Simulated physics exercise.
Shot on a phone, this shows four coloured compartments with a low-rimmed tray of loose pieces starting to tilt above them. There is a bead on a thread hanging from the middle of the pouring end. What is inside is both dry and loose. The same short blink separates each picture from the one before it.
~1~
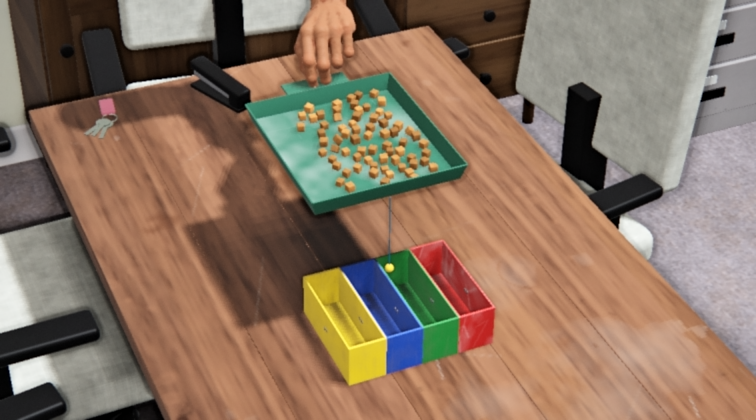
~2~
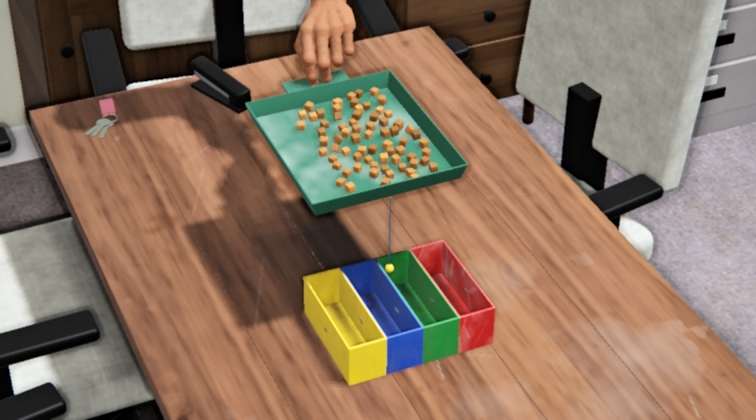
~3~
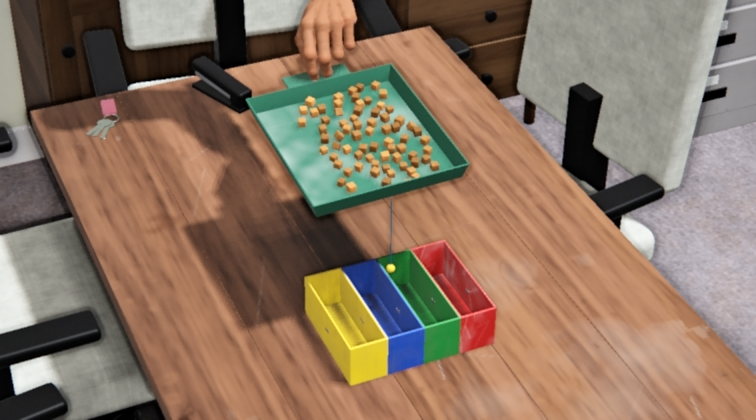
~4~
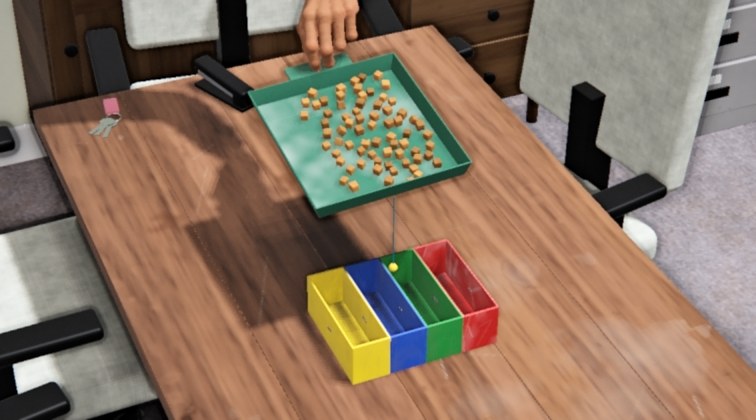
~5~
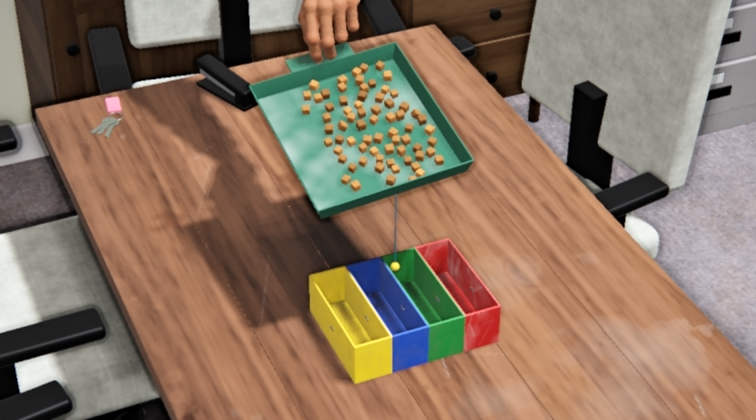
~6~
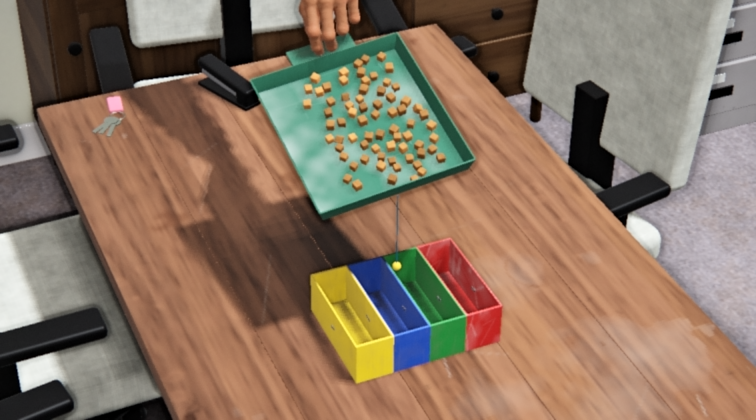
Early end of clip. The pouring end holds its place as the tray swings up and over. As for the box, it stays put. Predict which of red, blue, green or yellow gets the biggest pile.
The biggest pile lands in yellow.
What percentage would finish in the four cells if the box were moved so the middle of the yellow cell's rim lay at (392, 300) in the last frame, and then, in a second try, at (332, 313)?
20 per cent, then 90 per cent.
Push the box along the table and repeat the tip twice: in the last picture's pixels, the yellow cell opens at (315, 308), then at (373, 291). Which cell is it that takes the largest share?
The first placing favours the blue cell, while the second favours the yellow cell.
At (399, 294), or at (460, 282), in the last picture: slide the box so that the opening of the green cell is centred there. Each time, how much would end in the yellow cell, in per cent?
Trial 1 about 30 %, trial 2 about 20 %.
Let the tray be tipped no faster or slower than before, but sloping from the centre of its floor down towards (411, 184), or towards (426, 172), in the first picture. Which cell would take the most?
First try: That red cell. Second try: The cell in red.
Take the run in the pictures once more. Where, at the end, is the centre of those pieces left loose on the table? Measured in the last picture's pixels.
(292, 352), roughly.
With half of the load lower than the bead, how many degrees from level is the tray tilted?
Angle: Close to 115°.
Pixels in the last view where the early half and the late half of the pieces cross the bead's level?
About (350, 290), and after that about (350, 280).
Shortly afterwards, tray tipped steeply; the whole lot on the tray.
Next, tray tipped right over; all but a few on the tray; a little falling or outside the box.
Some moments later, tray tipped past a quarter turn; near half in the yellow cell; near a quarter in the blue cell; only a few in the green cell; only a few in the red cell; near a quarter falling or outside the box.
In the end, tray tipped past a quarter turn; near half in the yellow cell; near a quarter in the blue cell; only a few in the green cell; only a few in the red cell; near a quarter outside the box.
